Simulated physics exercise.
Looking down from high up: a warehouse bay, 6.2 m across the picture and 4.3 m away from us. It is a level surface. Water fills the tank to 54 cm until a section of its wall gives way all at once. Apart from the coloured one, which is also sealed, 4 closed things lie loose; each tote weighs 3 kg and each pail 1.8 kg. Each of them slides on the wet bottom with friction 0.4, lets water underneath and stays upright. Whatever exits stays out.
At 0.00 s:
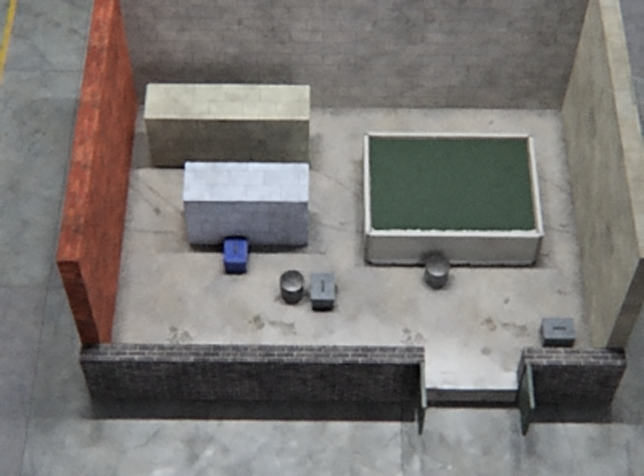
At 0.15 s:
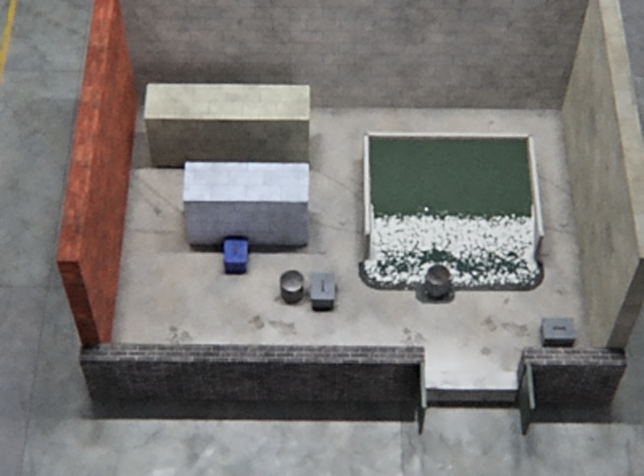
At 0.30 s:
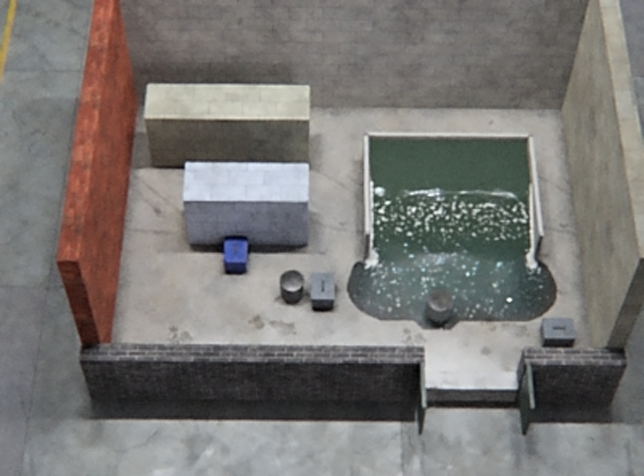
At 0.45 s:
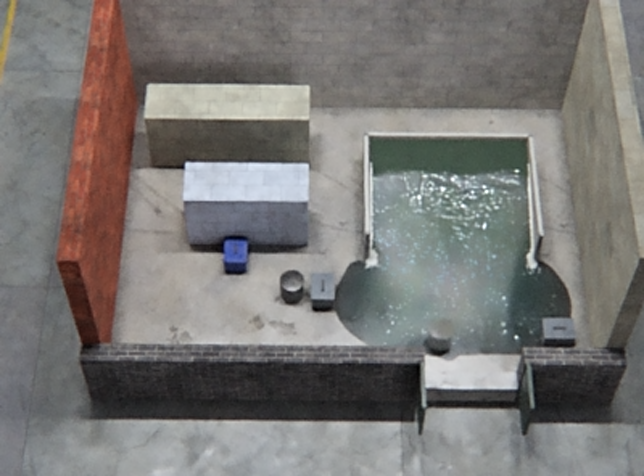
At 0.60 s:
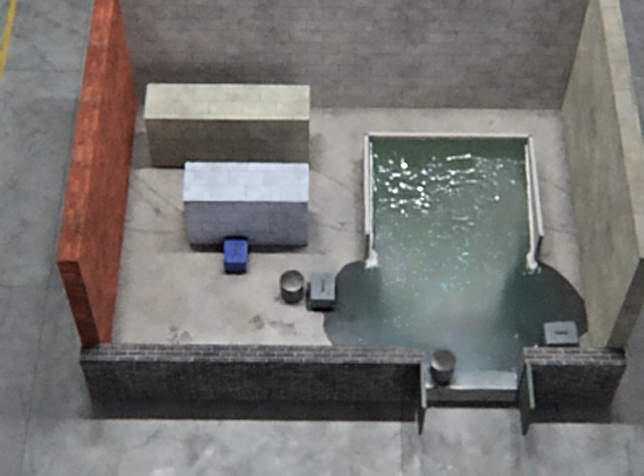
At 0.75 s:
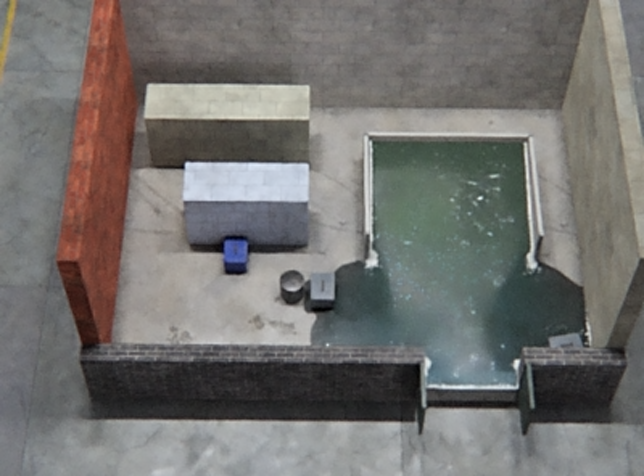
Water pours from the pool's open front across the floor, carrying a grey drum toward the gateway.
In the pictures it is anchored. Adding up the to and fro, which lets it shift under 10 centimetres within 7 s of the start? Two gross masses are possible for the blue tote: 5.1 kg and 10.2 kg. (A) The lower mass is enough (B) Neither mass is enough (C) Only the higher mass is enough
Only the higher mass is enough.
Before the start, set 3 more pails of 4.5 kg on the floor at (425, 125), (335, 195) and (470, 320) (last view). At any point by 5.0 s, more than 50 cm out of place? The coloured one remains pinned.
In that order: Less, under, past it.
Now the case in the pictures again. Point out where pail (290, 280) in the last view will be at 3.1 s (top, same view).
Position: About (286, 253).
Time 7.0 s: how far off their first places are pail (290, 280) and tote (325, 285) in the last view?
Distances, as listed: 50 cm then 120 cm.
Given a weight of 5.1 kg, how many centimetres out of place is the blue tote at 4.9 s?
Shift: Roughly 80 cm.
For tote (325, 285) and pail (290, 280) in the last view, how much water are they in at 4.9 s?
Depths: Near 3 cm, then near 5 cm.
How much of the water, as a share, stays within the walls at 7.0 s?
Around 56 % of the water.
After 1.4 s the blue tote would be 0 cm from its start with 5.1 kg and 0 cm from its start with 10.2 kg; 0 cm of water round it then.
After 3.1 s the blue tote would be 0 cm from its start with 5.1 kg and 0 cm from its start with 10.2 kg; 2 cm of water round it then.
After 4.9 s the blue tote would be 82 cm from its start with 5.1 kg and 0 cm from its start with 10.2 kg; 4 cm of water round it then.
After 7.0 s the blue tote would be 158 cm from its start with 5.1 kg and 0 cm from its start with 10.2 kg; 5 cm of water round it then.
